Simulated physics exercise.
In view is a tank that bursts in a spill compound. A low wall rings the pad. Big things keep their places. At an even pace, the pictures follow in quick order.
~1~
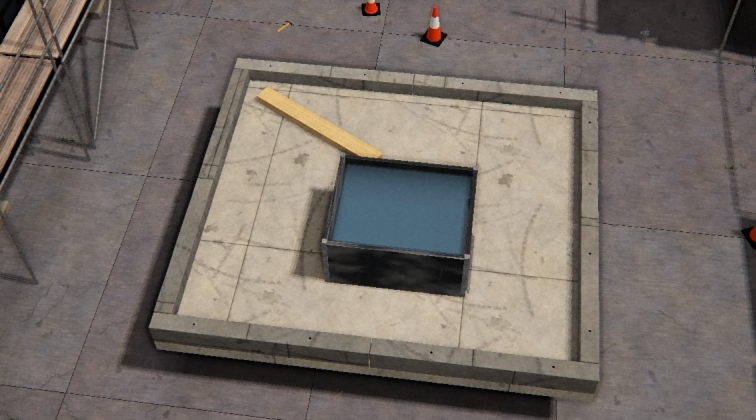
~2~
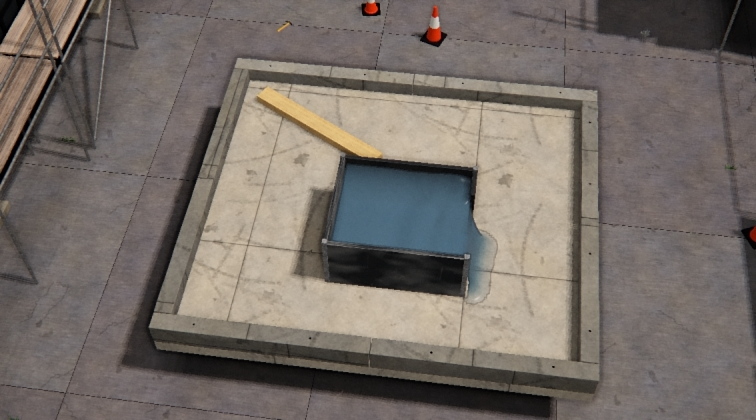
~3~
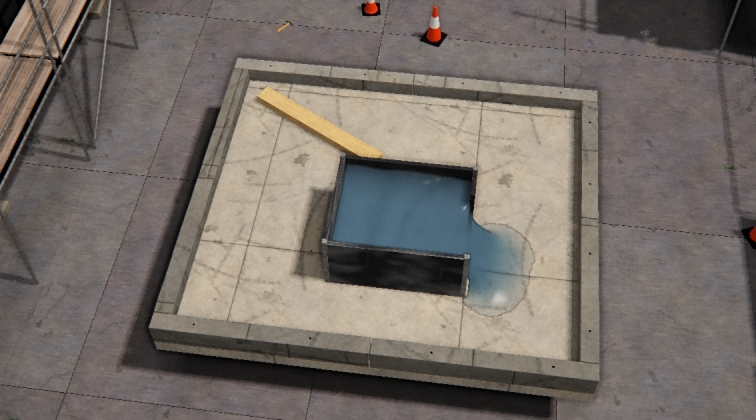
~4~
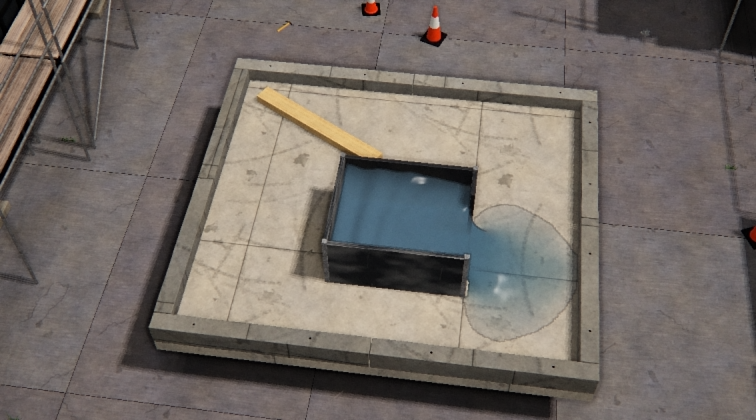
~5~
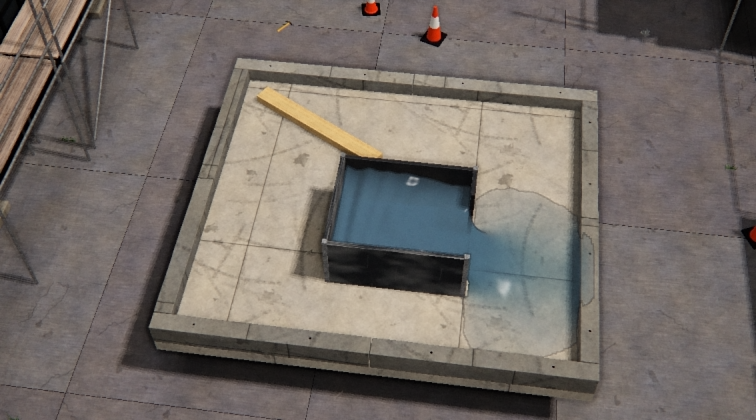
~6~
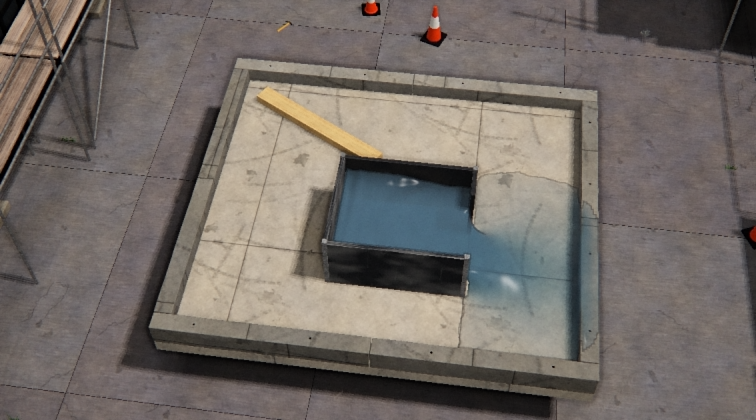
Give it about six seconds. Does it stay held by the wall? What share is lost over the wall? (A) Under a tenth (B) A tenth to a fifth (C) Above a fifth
The answer is B.
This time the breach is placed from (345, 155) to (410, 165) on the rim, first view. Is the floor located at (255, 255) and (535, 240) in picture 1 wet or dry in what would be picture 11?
Going in order, I'd call it not reached and then not reached.
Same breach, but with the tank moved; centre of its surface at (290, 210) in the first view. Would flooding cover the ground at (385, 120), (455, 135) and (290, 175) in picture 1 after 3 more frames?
One after the other: Free of water, clear, dry.
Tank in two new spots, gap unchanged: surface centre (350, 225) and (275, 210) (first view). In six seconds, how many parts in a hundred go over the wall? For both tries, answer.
You'd get close to 12 per cent the first time and close to 8 per cent the second.
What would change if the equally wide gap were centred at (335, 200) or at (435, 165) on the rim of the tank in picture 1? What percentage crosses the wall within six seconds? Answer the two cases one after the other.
Case one roughly 12 percent; case two roughly 10 percent.
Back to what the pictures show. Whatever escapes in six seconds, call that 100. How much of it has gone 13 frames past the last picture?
Roughly 90 percent.
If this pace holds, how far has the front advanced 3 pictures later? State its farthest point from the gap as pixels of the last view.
The front's farthest point is close to (573, 144).
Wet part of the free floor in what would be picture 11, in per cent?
I'd put it at roughly 25 per cent.
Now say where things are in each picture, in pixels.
The first frame shows the tank at (402, 209) is whole and still.
In the second frame, the front is at (469, 300), out from the gap at (465, 249).
In the third frame, water pours out at (465, 252) and has run to (527, 251).
In the fourth frame, the front is at (571, 259), out from the gap at (465, 253).
In the fifth frame, the front is at (575, 336), out from the gap at (465, 253).
In the sixth frame, the front is at a hidden place, out from the gap at (465, 253).
A moment on, water covers 20 % of the floor; the low wall has let 1 % over.
Next, water covers 20 % of the floor; the low wall has let 5 % over.
Then, water covers 35 % of the floor; the low wall has let 16 % over.
Later, water covers 55 % of the floor; the low wall has let 17 % over.
In the end, water covers 75 % of the floor; the low wall has let 17 % over.
